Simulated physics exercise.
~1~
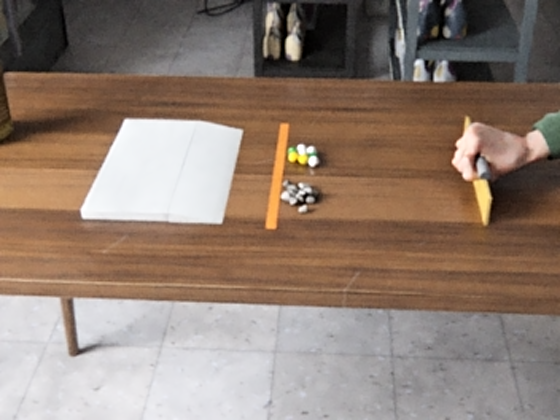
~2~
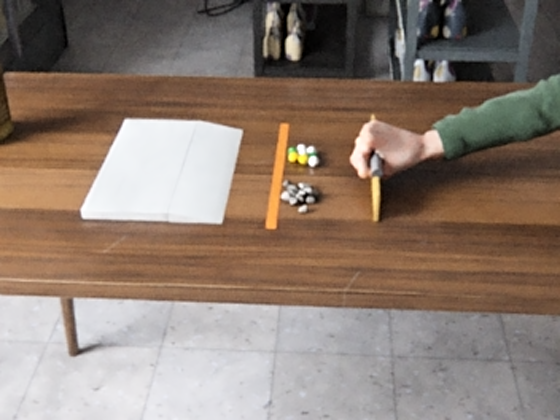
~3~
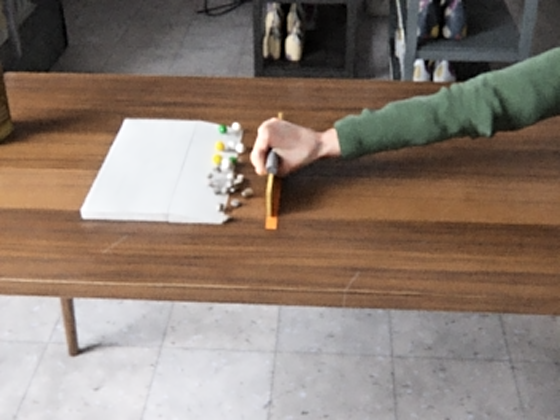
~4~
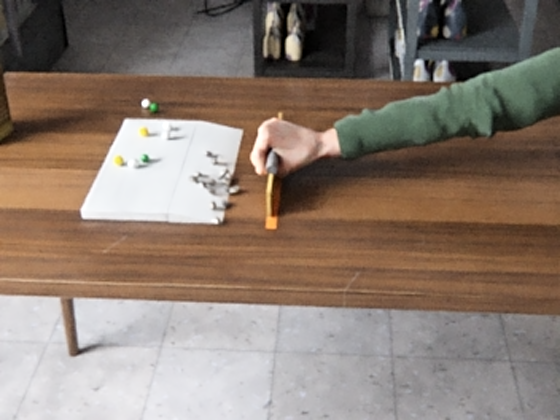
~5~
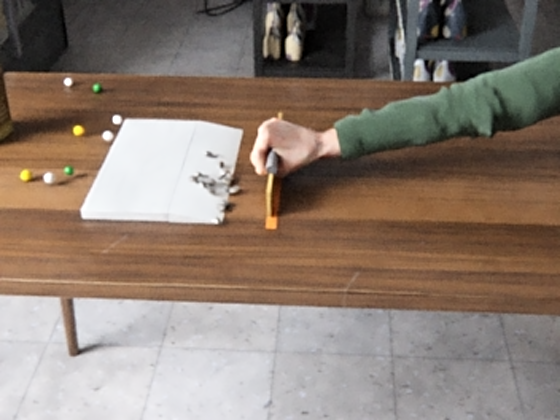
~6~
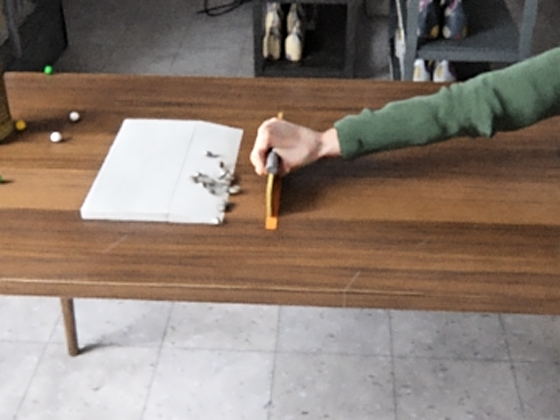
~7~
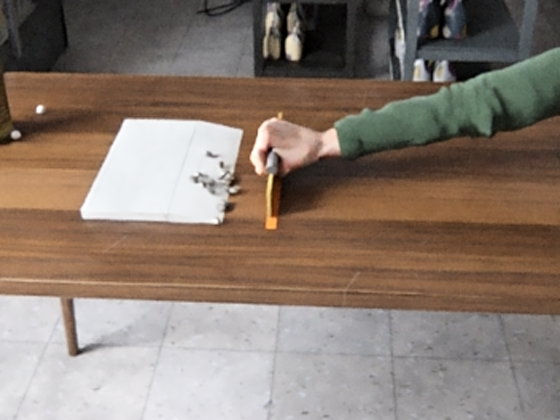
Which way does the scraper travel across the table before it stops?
The scraper travels to the left, going from the right side of the table to the orange tape.
A hand in a green sleeve pushes an orange-yellow scraper across a brown wooden table, seen from the front and slightly above, with shoes on a rack behind. A low white ramp lies left of a strip of orange tape, and beyond the tape sit yellow, green and white balls at the back and greyish pebbles nearer. The scraper slides left, sweeps both piles to the ramp and stops at the tape. The balls roll on over the ramp and away across the table to the left. Most pebbles rest on the ramp's near right part, some just short of it, with few balls still in sight.
